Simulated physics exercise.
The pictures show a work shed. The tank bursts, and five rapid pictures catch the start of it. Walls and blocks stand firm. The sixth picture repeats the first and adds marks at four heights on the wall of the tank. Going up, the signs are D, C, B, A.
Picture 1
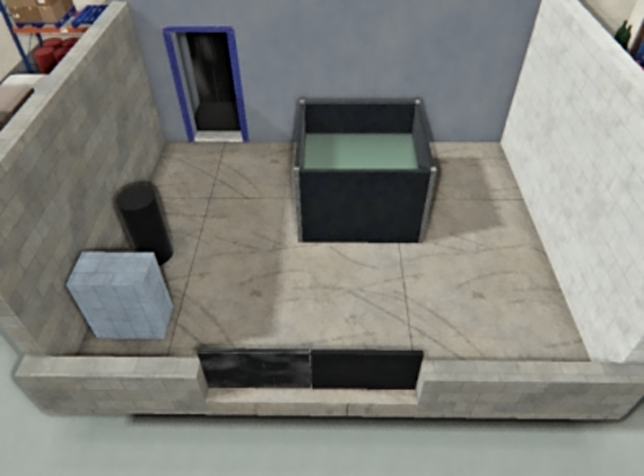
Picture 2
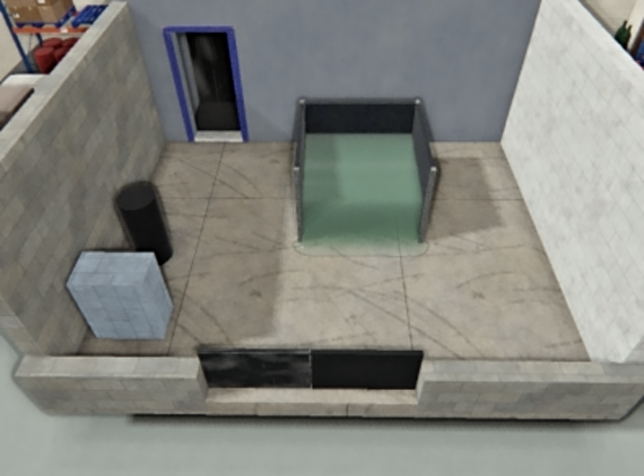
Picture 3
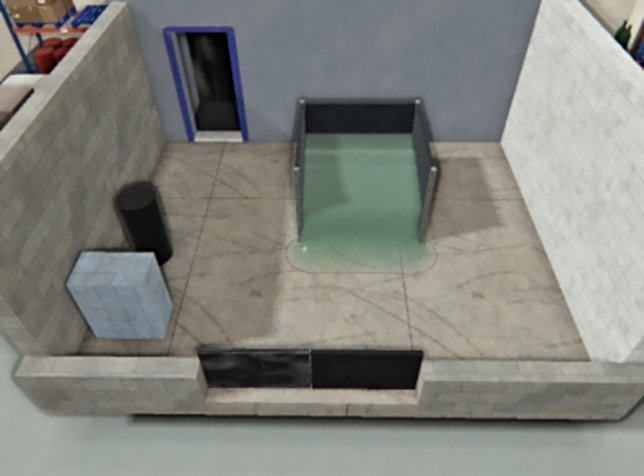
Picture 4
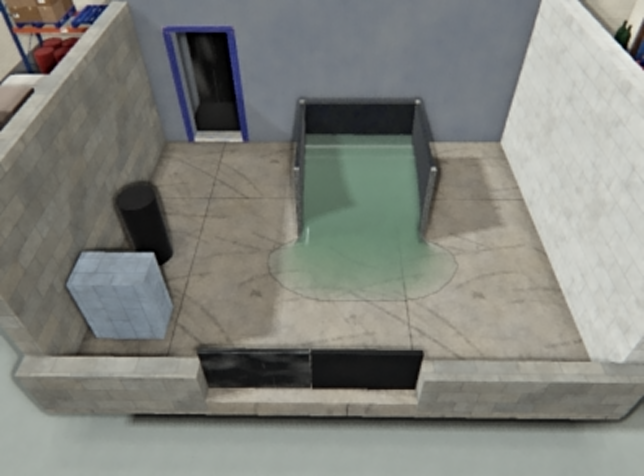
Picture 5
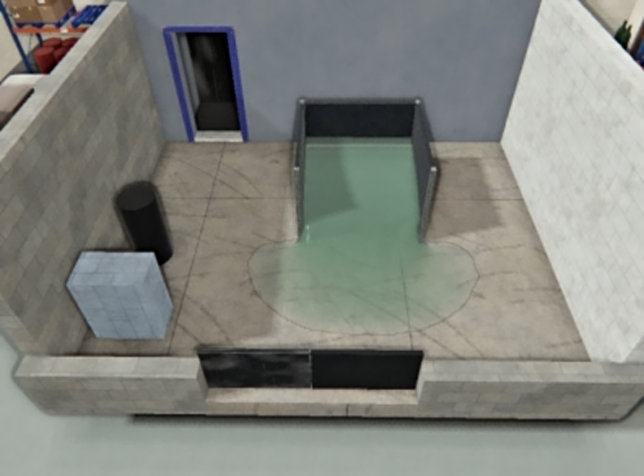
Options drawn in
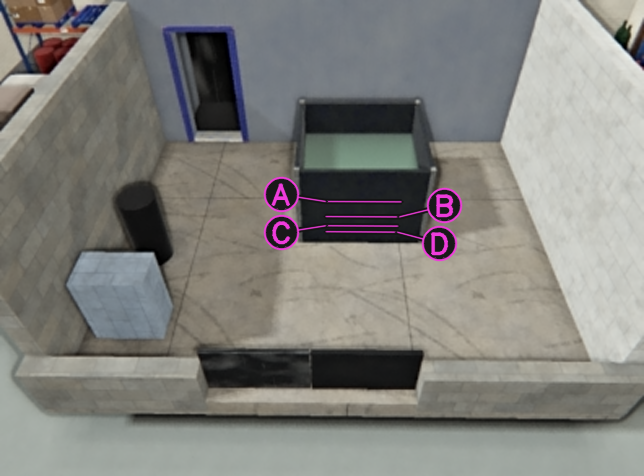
Pale green water spreads from a dark, square tank against the back wall of a grey-walled work shed, seen from a fixed, high viewpoint. A blue-framed doorway stands at back left, with a black cylinder and pale blue block below it and dark panels along the front wall. The tank's front panel disappears, and the water slides forward, fanning across the stained floor in a widening, rounded sheet.
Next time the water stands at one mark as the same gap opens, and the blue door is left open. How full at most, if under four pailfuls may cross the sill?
The limit is B.
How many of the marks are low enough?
Three of the four.
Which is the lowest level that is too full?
That is level A.
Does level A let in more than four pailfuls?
Yes, that goes wrong.
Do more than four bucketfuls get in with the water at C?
No.
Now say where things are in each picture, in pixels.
Water in the tank at rest, its middle at (360, 163); foot of the blue doorway at (219, 142); shut gate at (310, 357), in the first picture.
In the second picture, 2 % of the ground under water, visible out to (423, 249).
In the third picture, 4 % of the ground under water, visible out to (432, 255).
In the fourth picture, 9 % of the ground under water, visible out to (451, 265).
In the fifth picture, 15 % of the ground under water, visible out to (291, 315).
In magenta, A at (363, 201); B at (362, 216); C at (361, 225); D at (361, 231); from the bottom up D, C, B, A.
If A is chosen, about 12 bucketfuls get in.
If B is chosen, a bucket or two gets in.
If C is chosen, nothing gets over.
If D is chosen, nothing gets over.
